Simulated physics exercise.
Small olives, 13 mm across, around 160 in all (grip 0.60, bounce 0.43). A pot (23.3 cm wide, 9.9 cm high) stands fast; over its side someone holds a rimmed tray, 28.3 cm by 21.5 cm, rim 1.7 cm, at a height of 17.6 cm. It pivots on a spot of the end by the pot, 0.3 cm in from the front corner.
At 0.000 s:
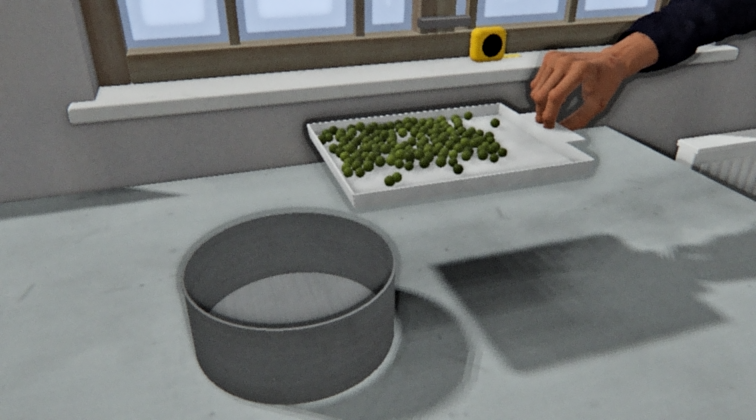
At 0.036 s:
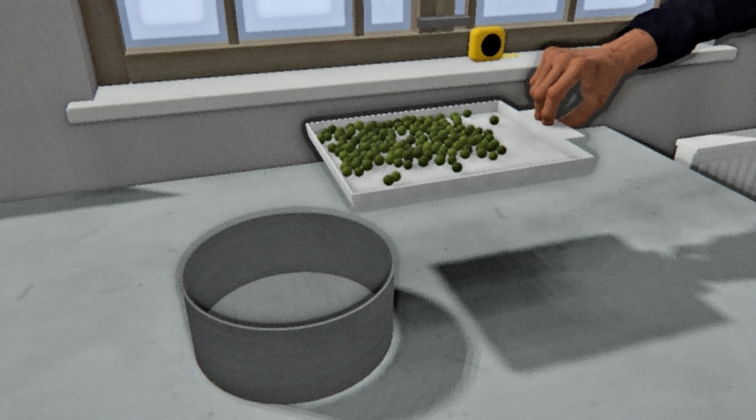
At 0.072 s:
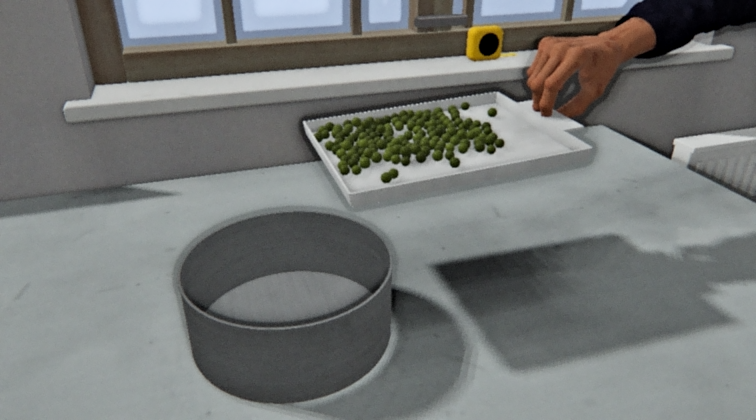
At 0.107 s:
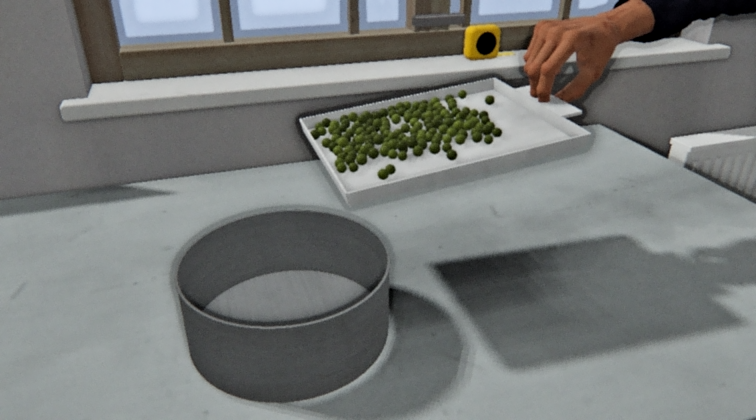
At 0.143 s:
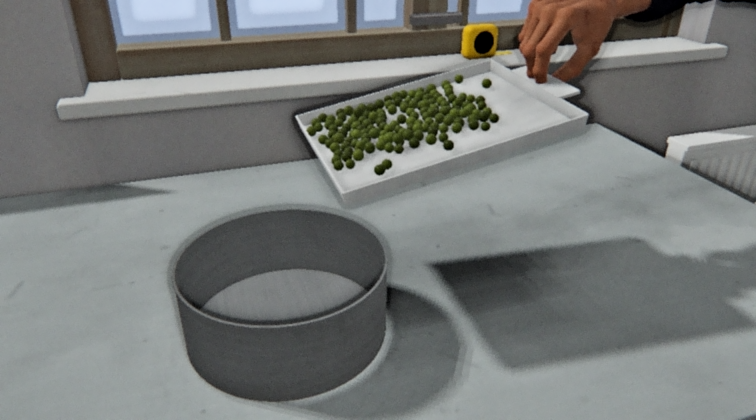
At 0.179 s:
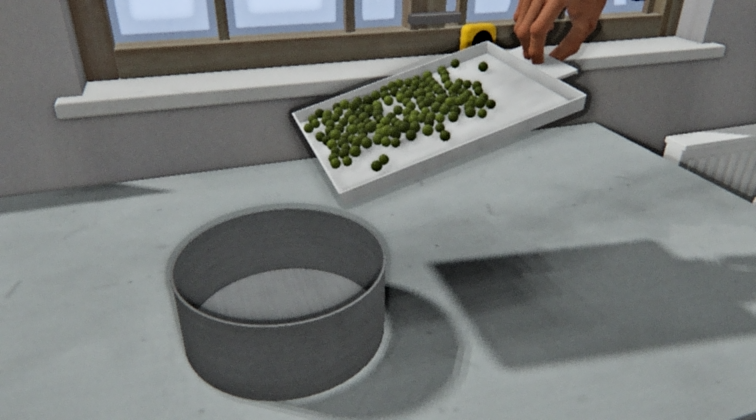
A white rimmed tray of small green olives, held by a hand at its right end, starts nearly level above a grey table, then tilts as the hand raises that end, its left end staying low beside a round grey pot.
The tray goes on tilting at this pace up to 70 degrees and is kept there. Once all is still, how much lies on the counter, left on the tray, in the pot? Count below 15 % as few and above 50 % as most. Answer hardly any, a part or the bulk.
On the counter: Hardly any; left on the tray: The bulk; in the pot: A part.
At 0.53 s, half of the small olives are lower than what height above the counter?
Some 24 cm.
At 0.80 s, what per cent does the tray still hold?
About 75 per cent.
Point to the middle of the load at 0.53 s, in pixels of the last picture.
Around (326, 108).
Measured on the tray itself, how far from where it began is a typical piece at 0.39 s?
Some 3 cm.
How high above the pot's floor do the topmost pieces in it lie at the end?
About 2.0 cm.
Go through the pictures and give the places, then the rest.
Tray tilt 0 degrees, front corners at (355, 193) and (591, 159); middle of the pieces at (412, 142); pot at (291, 261), in the first frame.
Tray tilt 1 degrees, front corners at (354, 193) and (590, 156); middle of the pieces at (411, 140), in the second frame.
Tray tilt 3 degrees, front corners at (351, 192) and (589, 147); middle of the pieces at (409, 135), in the third frame.
Tray tilt 6 degrees, front corners at (348, 192) and (587, 133), lowest corner left front; middle of the pieces at (405, 128), in the fourth frame.
Tray tilt 11 degrees, front corners at (344, 191) and (585, 114), lowest corner left front; middle of the pieces at (402, 119), in the fifth frame.
Tray tilt 16 degrees, front corners at (341, 191) and (582, 95), lowest corner left front; middle of the pieces at (398, 110); pot at (281, 258). The tray's pace is about 130 degrees a second, in the sixth frame.
After 0.39 s, tilt 43 degrees; the tray holds 100 %, the pot 0 %.
Then, at 0.53 s, tilt 62 degrees; the tray holds 100 %, the pot 0 %.
Then, at 0.80 s, tilt 70 degrees; the tray holds 75 %, the pot 20 %.
By 1.7 s all is still; counter 0 %, tray 70 %, pot 30 %.
